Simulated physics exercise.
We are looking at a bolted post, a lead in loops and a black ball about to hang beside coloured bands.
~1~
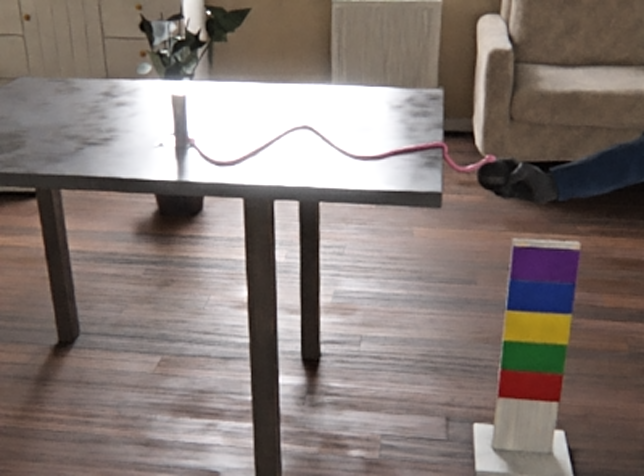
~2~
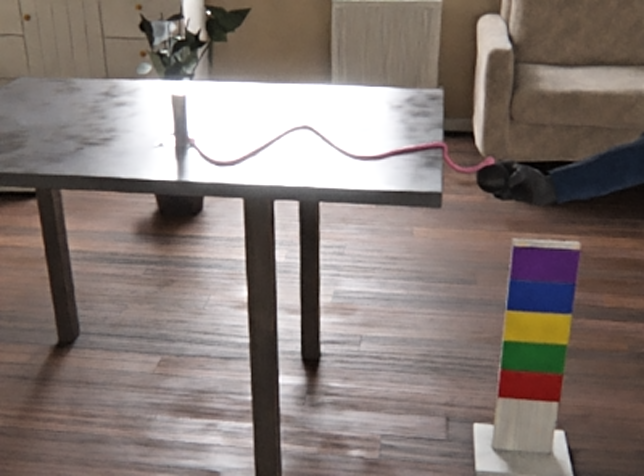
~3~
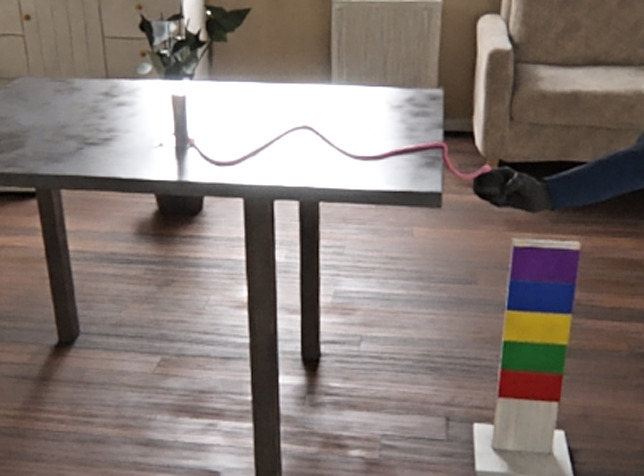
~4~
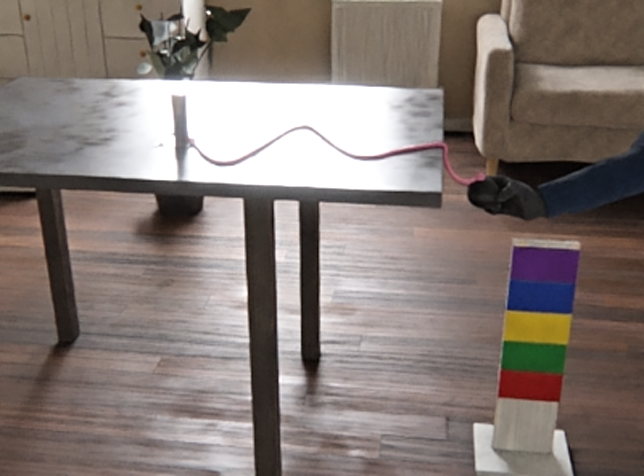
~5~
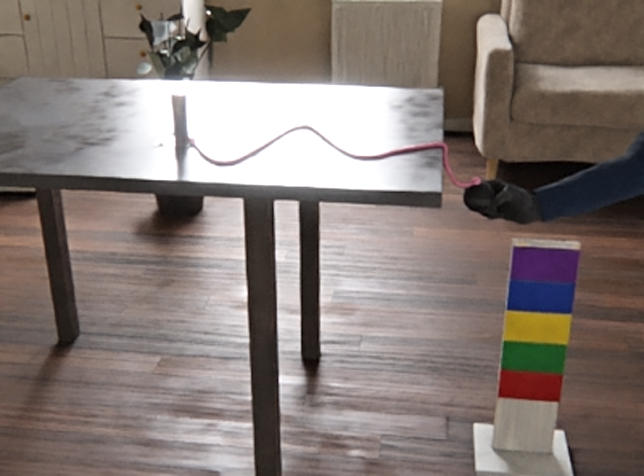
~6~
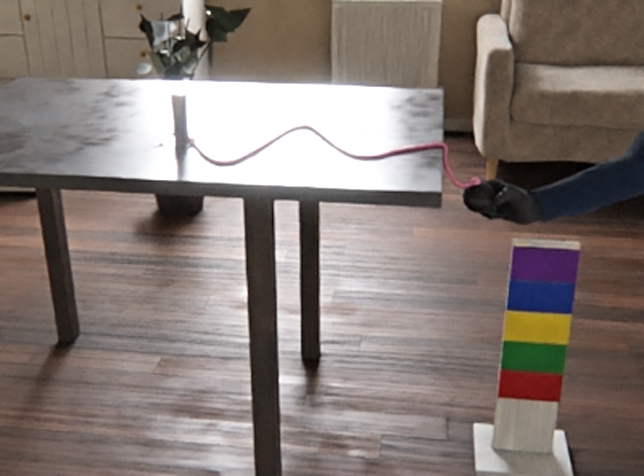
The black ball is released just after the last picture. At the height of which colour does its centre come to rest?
The red one.
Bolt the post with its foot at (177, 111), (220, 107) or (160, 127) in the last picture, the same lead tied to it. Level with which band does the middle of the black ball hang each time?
It would be green; red; green.
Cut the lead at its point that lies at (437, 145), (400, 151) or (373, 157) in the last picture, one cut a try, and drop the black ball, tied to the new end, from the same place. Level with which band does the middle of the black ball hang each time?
Taking them in turn: Yellow; blue; purple.
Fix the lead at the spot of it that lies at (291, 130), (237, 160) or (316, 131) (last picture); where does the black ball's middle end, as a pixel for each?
About (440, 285), (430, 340) and (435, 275).
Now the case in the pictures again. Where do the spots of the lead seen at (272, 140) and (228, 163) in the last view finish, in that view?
At (359, 146), then (280, 143).
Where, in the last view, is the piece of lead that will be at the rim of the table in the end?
It lies at about (318, 132).
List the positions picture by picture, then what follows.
The first frame shows black ball (493, 175); purple (545, 266); blue (541, 297); yellow (537, 329); green (534, 358); red (530, 387).
The second frame shows black ball (492, 178); lead through (203, 154) (259, 149) (305, 127) (342, 151) (416, 148).
The third frame shows black ball (488, 185).
The fourth frame shows black ball (483, 193); lead through (203, 154) (259, 149) (305, 127) (342, 151) (416, 148).
The fifth frame shows black ball (479, 197).
The sixth frame shows black ball (479, 197); lead through (203, 154) (259, 149) (305, 127) (342, 151) (416, 148).
Soon after, ball near (447, 371); level with red.
After that, ball near (418, 391); level with red.
In the end, ball near (427, 390); level with red. The lead holds its middle at red.
